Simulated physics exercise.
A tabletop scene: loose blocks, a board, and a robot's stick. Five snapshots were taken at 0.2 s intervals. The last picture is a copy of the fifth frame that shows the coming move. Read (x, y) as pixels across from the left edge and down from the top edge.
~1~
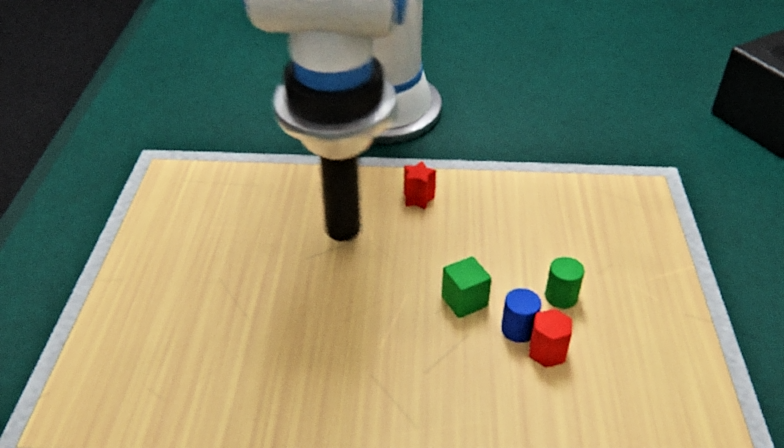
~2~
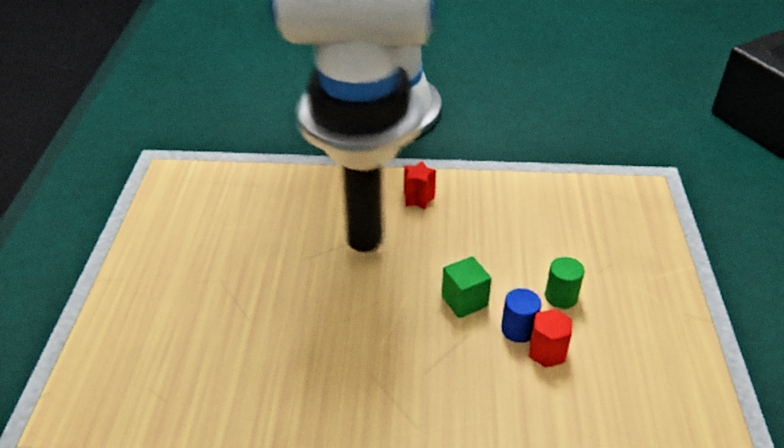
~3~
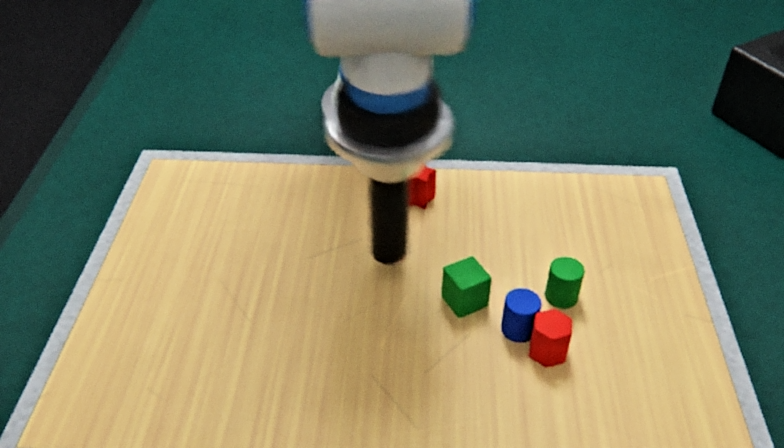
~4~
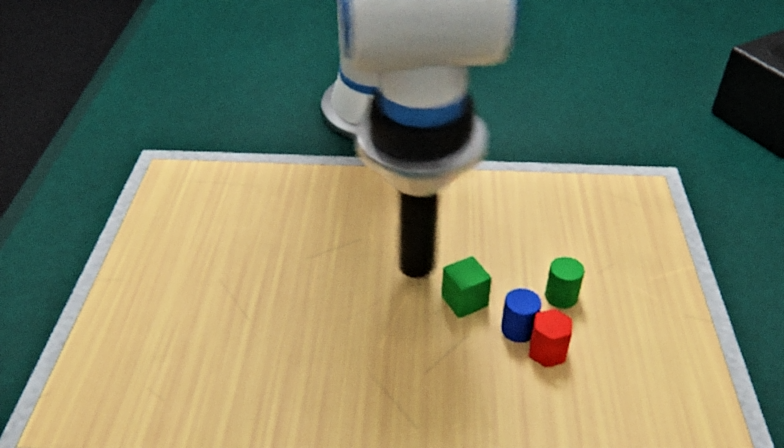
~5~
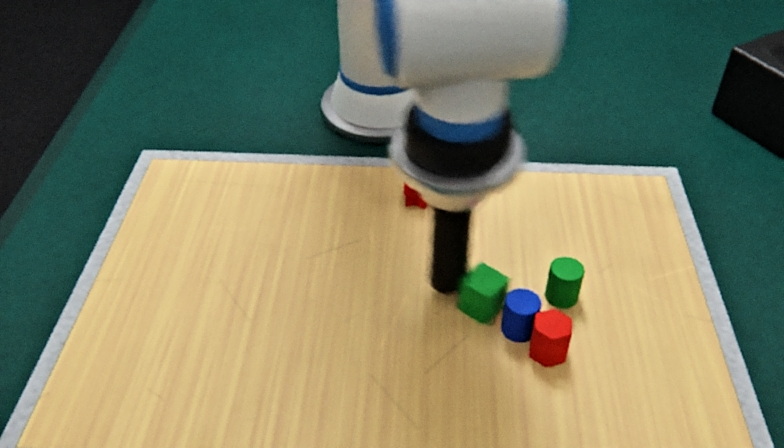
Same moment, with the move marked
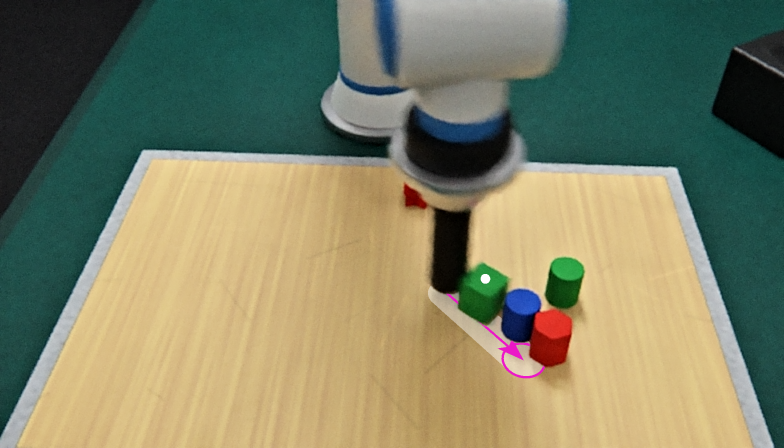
A robot arm moved its black stick to the right and slightly toward the viewer across the wooden board, then nudged the green cube a little toward the blue cylinder, while the other blocks stayed put.
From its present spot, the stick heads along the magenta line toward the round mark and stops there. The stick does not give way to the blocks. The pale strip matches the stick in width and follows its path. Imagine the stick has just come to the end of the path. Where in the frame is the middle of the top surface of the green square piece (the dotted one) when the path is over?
I expect it at (563, 317).
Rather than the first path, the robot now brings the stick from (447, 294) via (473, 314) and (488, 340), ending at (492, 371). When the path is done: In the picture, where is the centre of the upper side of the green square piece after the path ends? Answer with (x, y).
My best guess is (530, 303).
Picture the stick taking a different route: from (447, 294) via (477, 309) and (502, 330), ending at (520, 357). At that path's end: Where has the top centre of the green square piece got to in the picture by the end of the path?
Just about (561, 315).
The drawn path runs from (447, 294) directly to (524, 360); the dot is on the green square piece.
On the path given first. One third of the way, stick at (473, 303); green square piece at (514, 293), turned 30° anticlockwise; blue round block at (552, 309); red six-sided block at (576, 335), turned 25° clockwise.
Two thirds of the way, stick at (499, 325); green square piece at (542, 308), turned 50° anticlockwise; blue round block at (582, 313); red six-sided block at (593, 342), turned 80° clockwise.
At the end, stick at (526, 348); green square piece at (563, 317), turned 70° anticlockwise; blue round block at (601, 312); red six-sided block at (594, 342), turned 80° clockwise; green round block not moved.
